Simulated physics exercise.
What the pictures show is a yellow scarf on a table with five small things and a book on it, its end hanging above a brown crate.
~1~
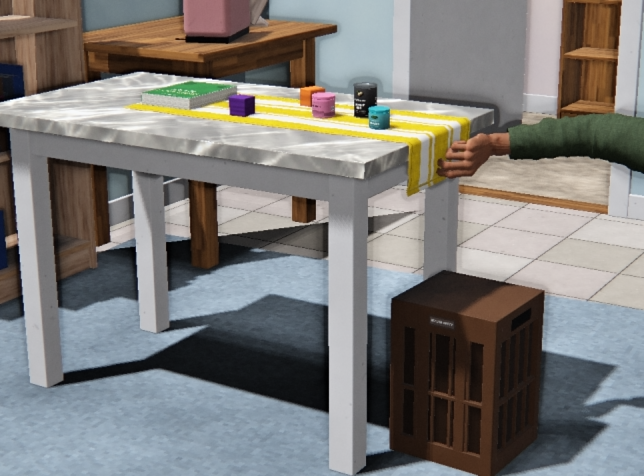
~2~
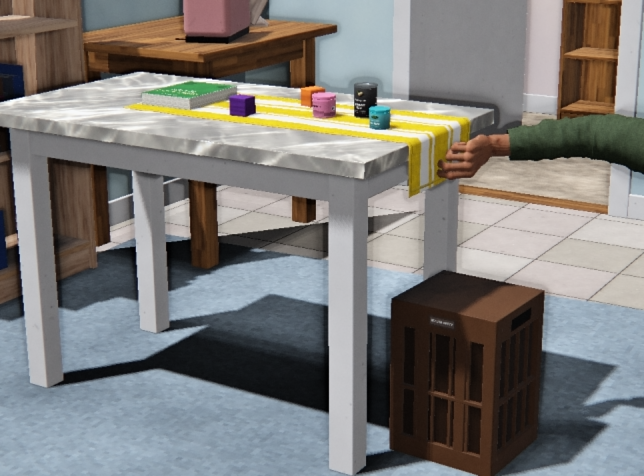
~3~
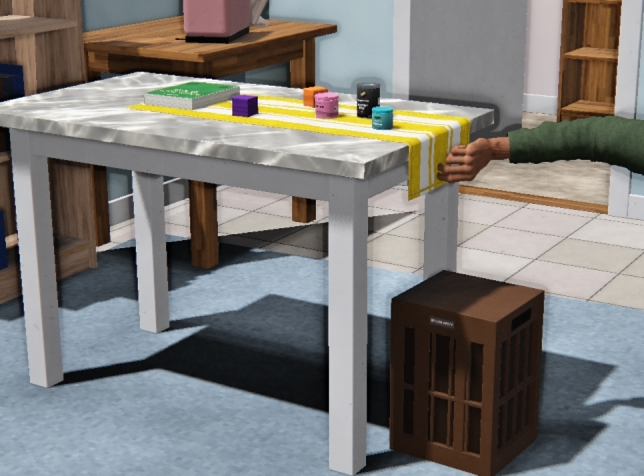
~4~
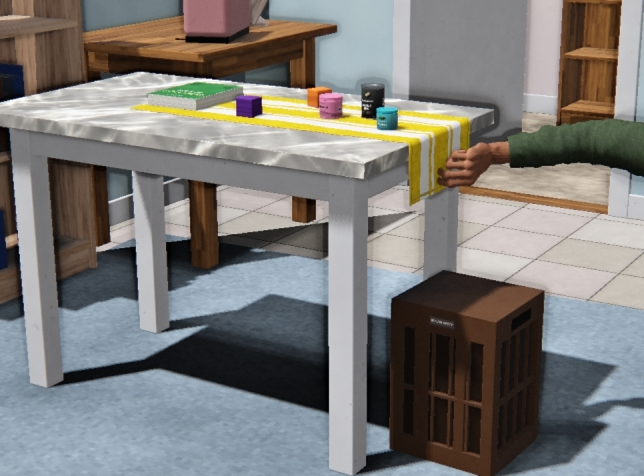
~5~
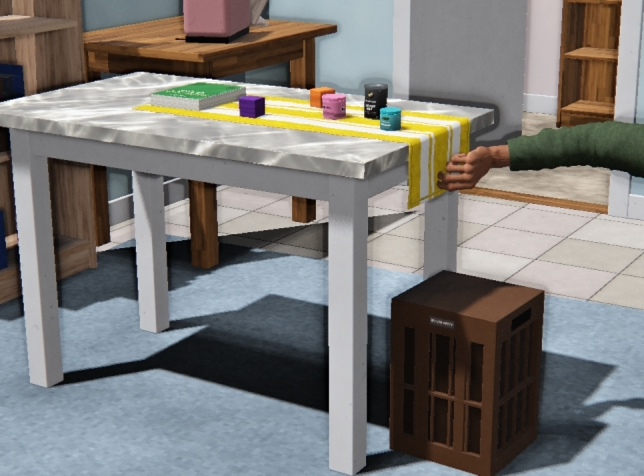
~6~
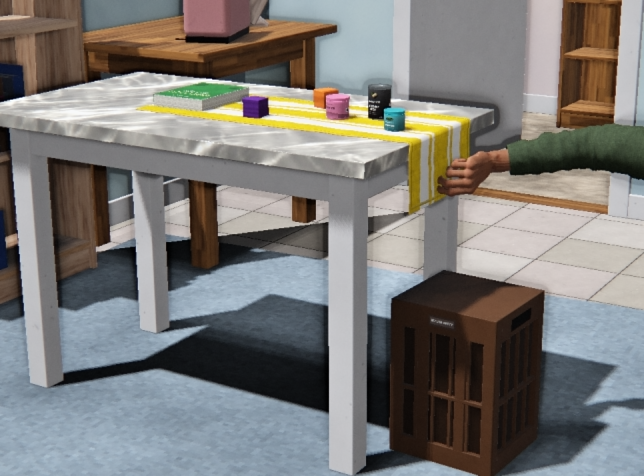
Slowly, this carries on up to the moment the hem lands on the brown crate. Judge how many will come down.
My guess is it ends up with two missing from the top.
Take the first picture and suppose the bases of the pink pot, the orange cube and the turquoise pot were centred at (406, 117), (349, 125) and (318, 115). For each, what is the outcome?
Result - pink pot lost; orange cube lost; turquoise pot retained.
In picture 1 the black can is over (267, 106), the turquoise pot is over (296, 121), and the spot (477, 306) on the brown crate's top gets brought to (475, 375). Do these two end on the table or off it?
First the black can: It is still up there. Then the turquoise pot: It ends off the top.
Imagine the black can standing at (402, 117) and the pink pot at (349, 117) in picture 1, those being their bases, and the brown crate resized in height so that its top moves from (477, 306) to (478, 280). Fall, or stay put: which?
The black can is lost; the pink pot stays put.
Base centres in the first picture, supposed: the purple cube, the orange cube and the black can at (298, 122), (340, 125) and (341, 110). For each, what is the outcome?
Looking at each one, the purple cube remains in position, the orange cube drops away and the black can remains in position.
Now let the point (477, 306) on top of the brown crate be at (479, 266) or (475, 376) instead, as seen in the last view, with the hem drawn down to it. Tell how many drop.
Result: 1; 4.
Soon after, hem near (440, 235); all still up.
After that, hem near (440, 276); turquoise pot and black can gone.
In the end, hem on the crate; turquoise pot and black can gone. The count of fallen things is two.
